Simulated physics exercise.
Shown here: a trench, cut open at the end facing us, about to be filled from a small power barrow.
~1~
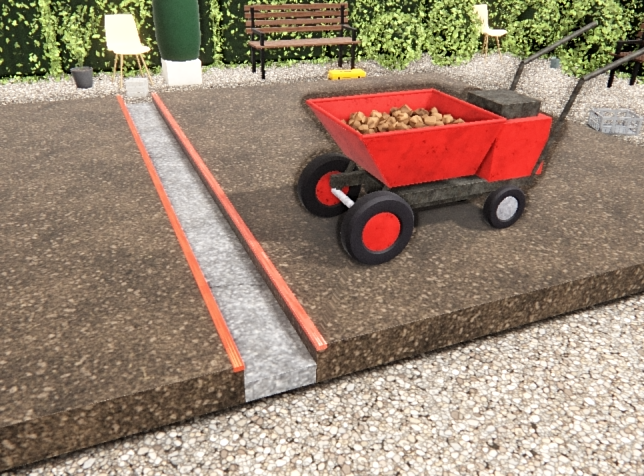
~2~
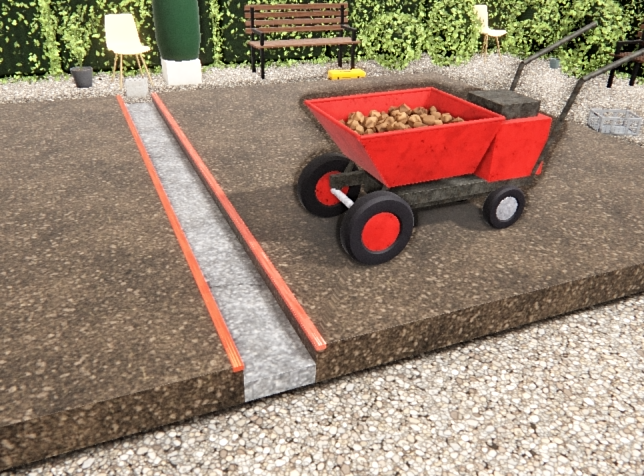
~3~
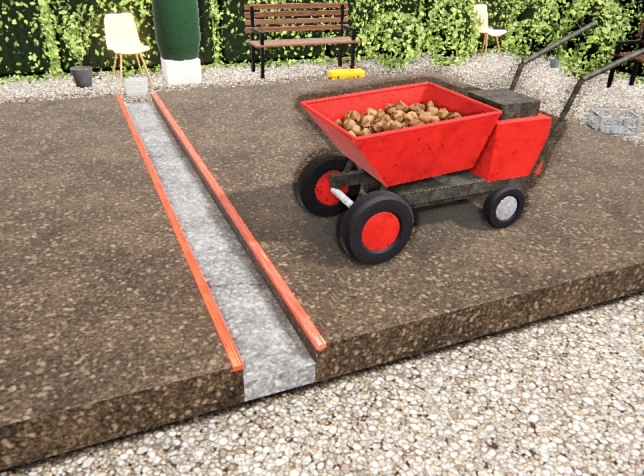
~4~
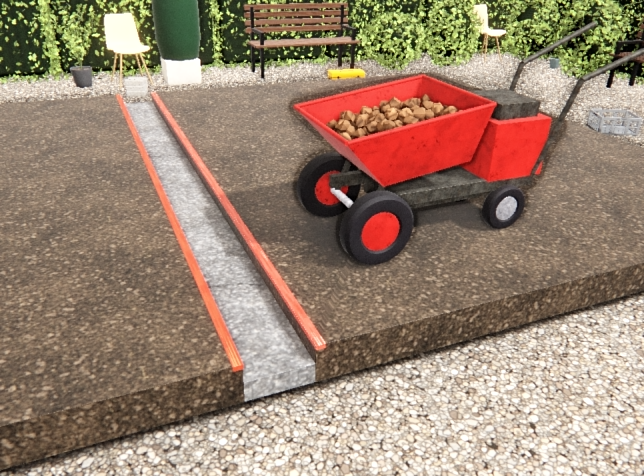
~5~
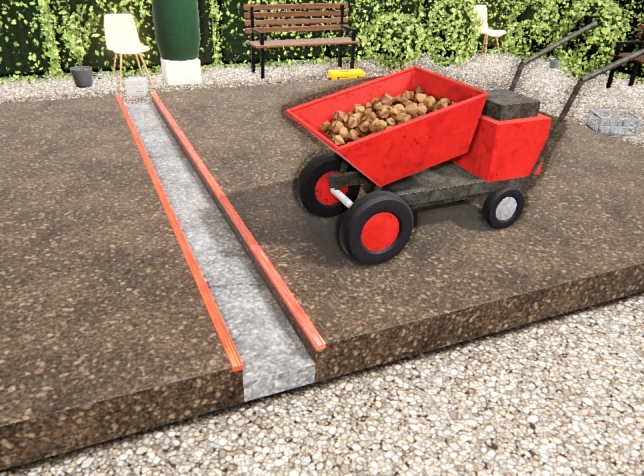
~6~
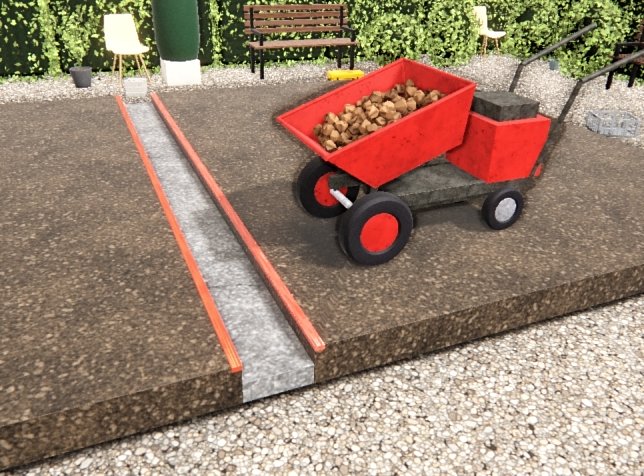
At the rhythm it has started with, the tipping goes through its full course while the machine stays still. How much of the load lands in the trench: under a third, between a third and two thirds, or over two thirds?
Over two thirds.
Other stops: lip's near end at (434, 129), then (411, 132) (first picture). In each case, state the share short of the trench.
In order, 60 % followed by 40 %.
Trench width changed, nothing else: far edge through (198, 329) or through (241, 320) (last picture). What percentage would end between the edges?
Lab note: Case 1 around 90 %, case 2 60 %.
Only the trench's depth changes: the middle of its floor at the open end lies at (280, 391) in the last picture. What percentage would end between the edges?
90 %.
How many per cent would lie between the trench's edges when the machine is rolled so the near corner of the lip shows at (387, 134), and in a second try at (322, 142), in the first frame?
First try: 70 per cent; second try: 40 per cent.
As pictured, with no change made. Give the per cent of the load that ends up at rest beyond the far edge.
I'd put it at some 15 per cent of the load.
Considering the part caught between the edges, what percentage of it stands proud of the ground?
About 35 in a hundred.
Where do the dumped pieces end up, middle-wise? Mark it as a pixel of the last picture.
Last view, resting centre - approx. (225, 260).
Soon after the last picture, skip tipped steeply; all in the skip.
A little later, skip tipped right over; about half in the skip; about a third in or heaped over the trench; a stray few beyond it; a stray few falling.
Later still, skip tipped right over; a small part in the skip; a stray few short of the trench; most in or heaped over the trench; a small part beyond it.
At rest, skip tipped right over; a small part in the skip; a stray few short of the trench; most in or heaped over the trench; a small part beyond it.
